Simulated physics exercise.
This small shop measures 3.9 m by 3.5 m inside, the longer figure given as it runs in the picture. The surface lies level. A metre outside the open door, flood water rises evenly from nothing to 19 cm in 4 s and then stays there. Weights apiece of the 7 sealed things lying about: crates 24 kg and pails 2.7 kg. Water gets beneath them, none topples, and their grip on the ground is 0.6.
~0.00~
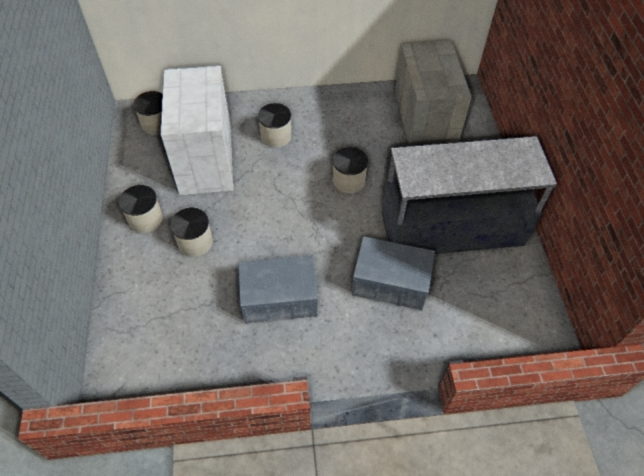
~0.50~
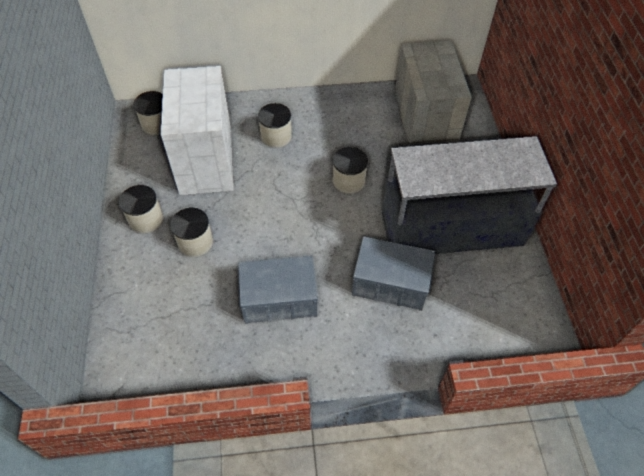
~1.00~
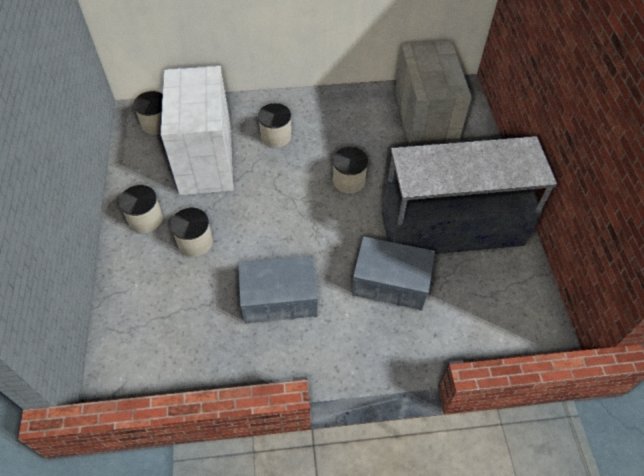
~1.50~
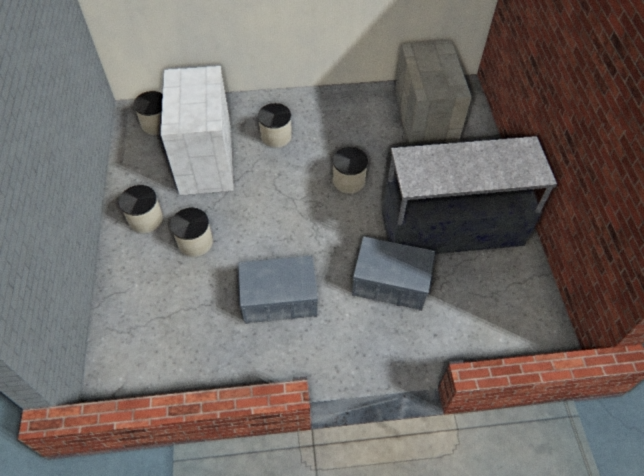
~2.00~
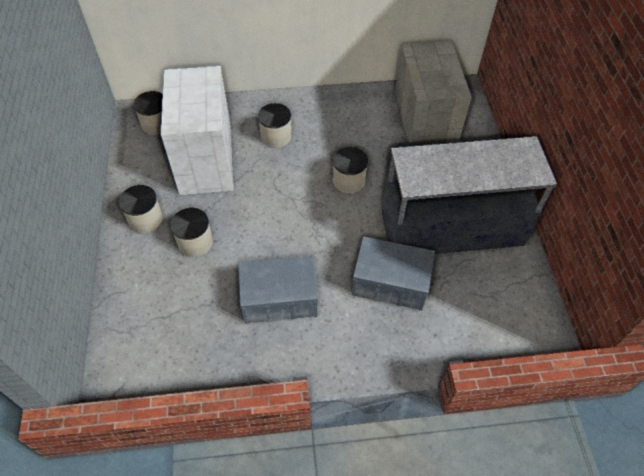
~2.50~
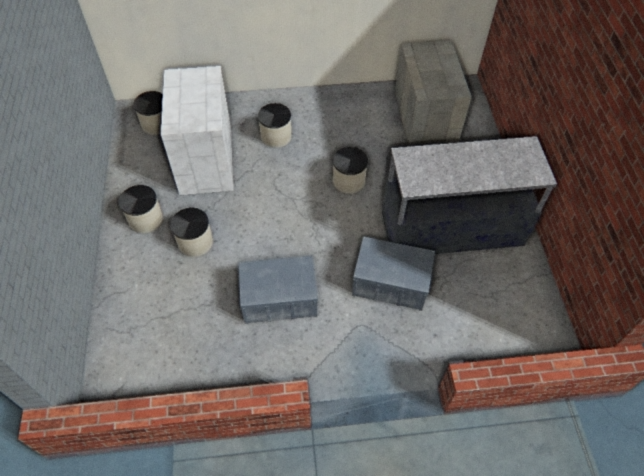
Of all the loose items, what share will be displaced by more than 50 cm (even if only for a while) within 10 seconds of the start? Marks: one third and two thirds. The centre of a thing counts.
It is from one to two thirds.
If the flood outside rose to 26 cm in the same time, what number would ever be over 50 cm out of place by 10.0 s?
In that case 5 of them.
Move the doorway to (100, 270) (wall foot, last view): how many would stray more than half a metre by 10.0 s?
Then 3.
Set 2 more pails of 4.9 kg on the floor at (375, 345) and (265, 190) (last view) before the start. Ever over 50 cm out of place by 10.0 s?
In that order: Past it, less.
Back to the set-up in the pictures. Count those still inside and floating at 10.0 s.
At that moment 5.
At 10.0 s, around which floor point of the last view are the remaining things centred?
At about (236, 169).
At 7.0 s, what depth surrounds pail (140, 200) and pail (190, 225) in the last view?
About 3 and 1 cm.
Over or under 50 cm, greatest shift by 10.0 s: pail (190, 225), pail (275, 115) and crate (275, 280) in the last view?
In turn: Under, over, past it.
After 3.5 s 0 of 7 are over 50 cm from their spots; 0 afloat.
After 4.5 s 0 of 7 are over 50 cm from their spots; 0 afloat.
After 7.0 s 1 of 7 are over 50 cm from their spots; 1 afloat.
After 10.0 s 4 of 7 are over 50 cm from their spots, and 4 have been at some point; 5 afloat.
